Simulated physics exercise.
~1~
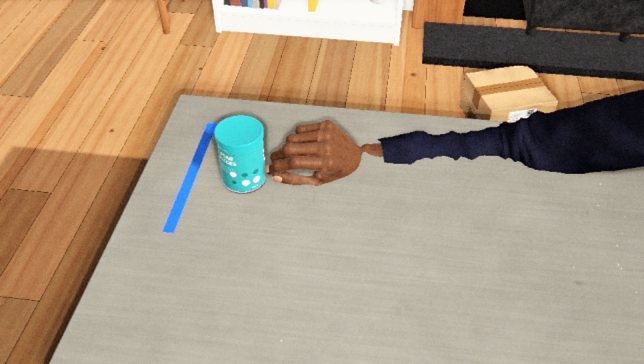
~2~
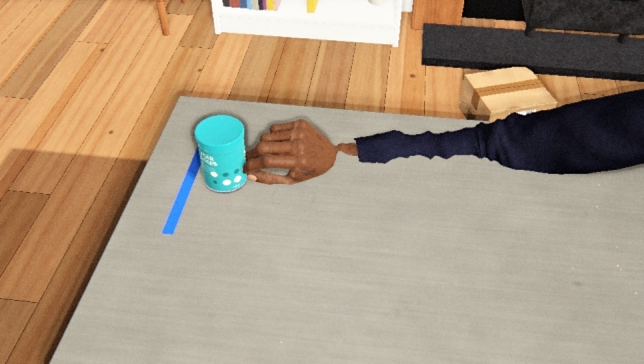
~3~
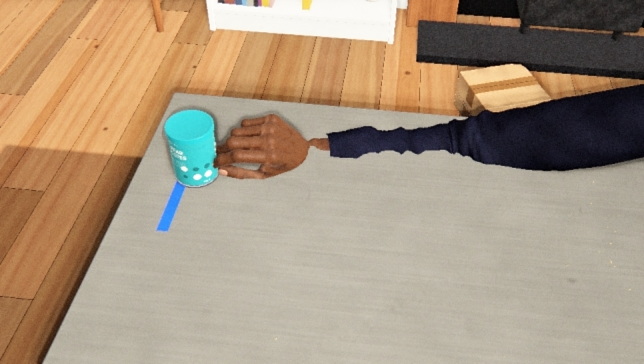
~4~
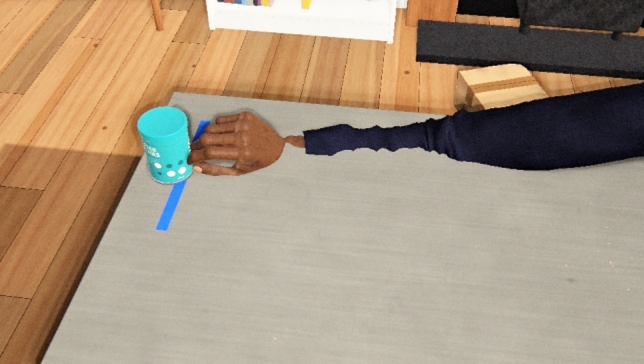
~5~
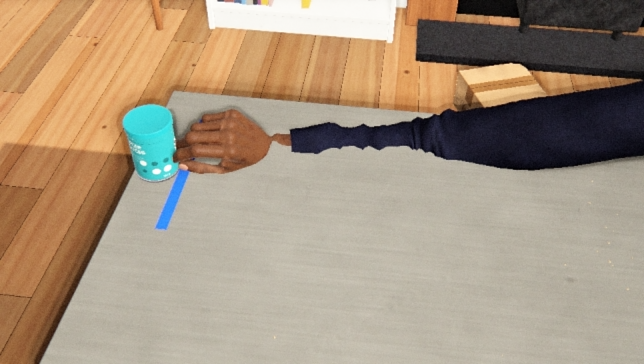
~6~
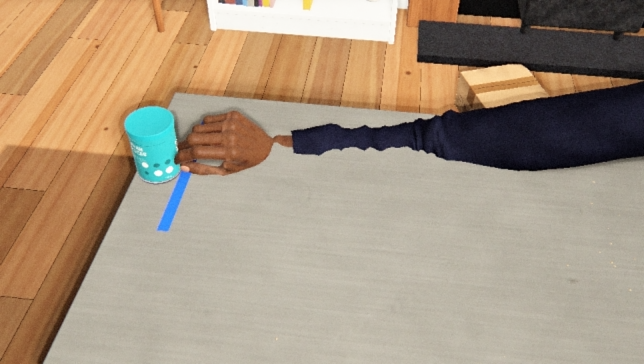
On a grey tabletop above a wooden floor, a hand in a dark sleeve pushes an upright turquoise pot leftward across a strip of blue tape, then stops near the table's left edge, where the pot remains standing on the table beside the fingers.
